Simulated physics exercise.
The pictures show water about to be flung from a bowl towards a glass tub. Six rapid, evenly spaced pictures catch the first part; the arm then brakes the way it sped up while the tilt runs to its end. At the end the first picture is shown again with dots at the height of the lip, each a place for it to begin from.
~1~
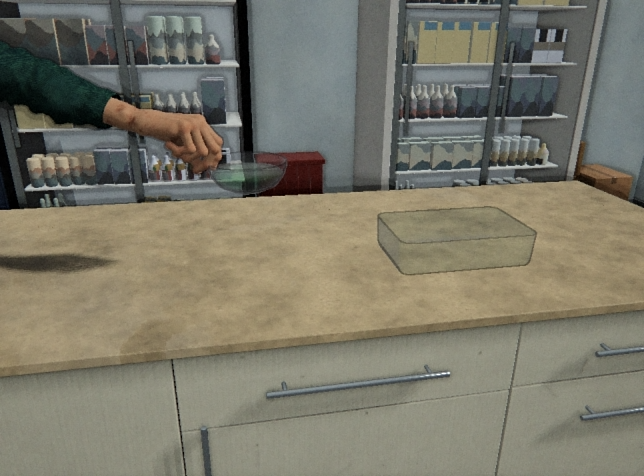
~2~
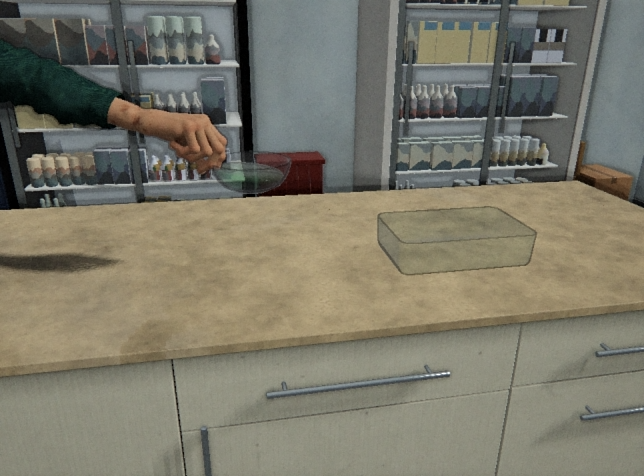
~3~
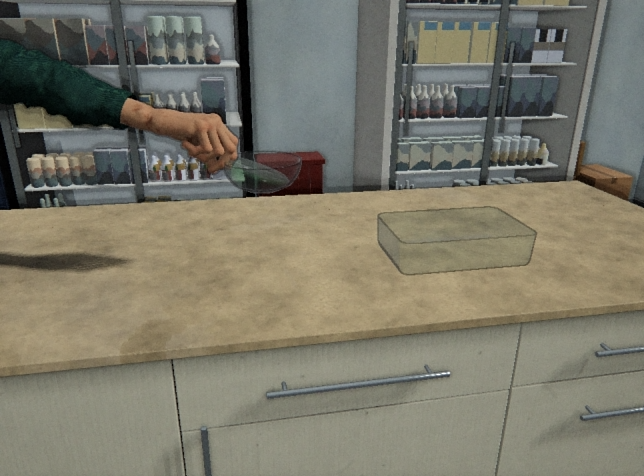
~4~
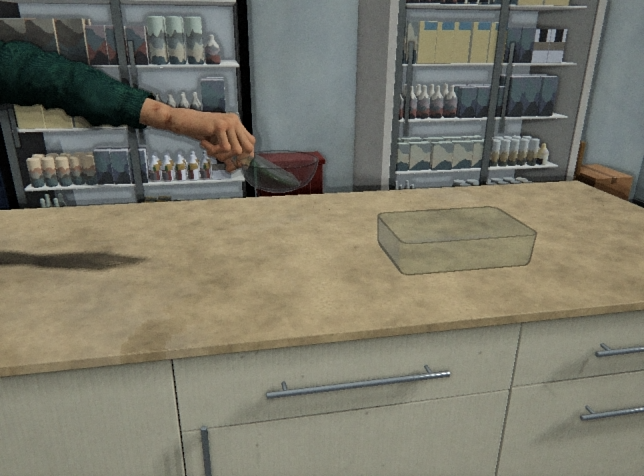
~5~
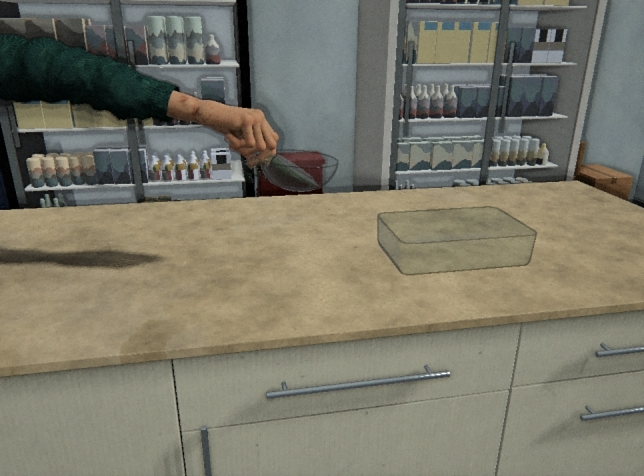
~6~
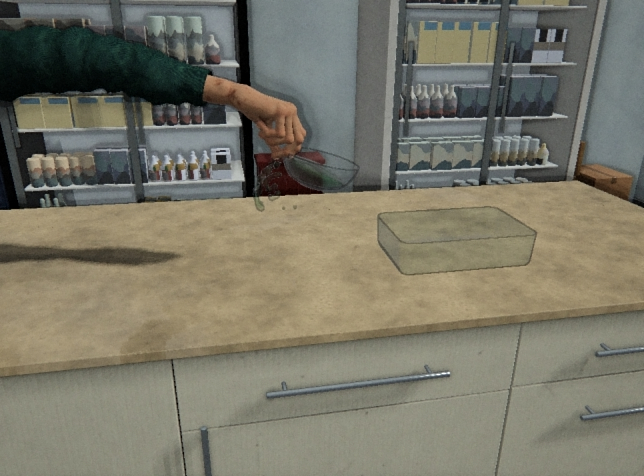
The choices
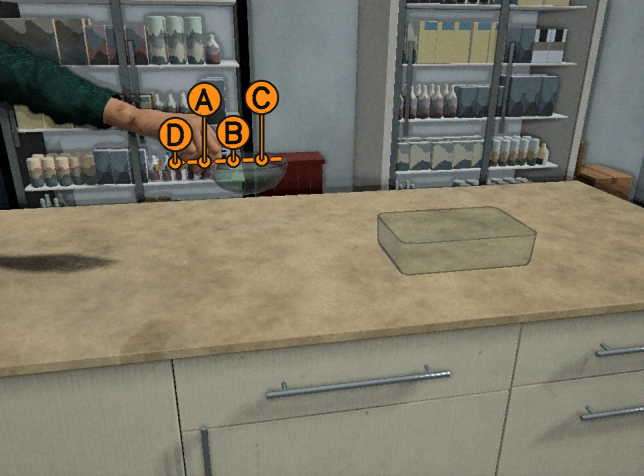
A hand carries a clear bowl rightward above a counter, then tilts it as liquid trails behind.
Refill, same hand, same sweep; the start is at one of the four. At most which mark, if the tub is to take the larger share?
Dot B.
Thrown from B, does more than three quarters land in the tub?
No, it does not.
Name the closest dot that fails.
Dot A.
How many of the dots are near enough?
Two of them.
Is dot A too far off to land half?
Yes.
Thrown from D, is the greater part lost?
Yes, it does.
On the marked copy, A at (204, 161); B at (233, 160); C at (261, 159); D at (175, 162).
Choosing A, about 33 % lands in the tub, 61 % falls short and 6 % goes beside or beyond.
Choosing B, about 62 % lands in the tub, 29 % falls short and 9 % goes beside or beyond.
Choosing C, about 73 % lands in the tub, 16 % falls short and 11 % goes beside or beyond.
Choosing D, about 6 % lands in the tub, 90 % falls short and 4 % goes beside or beyond.
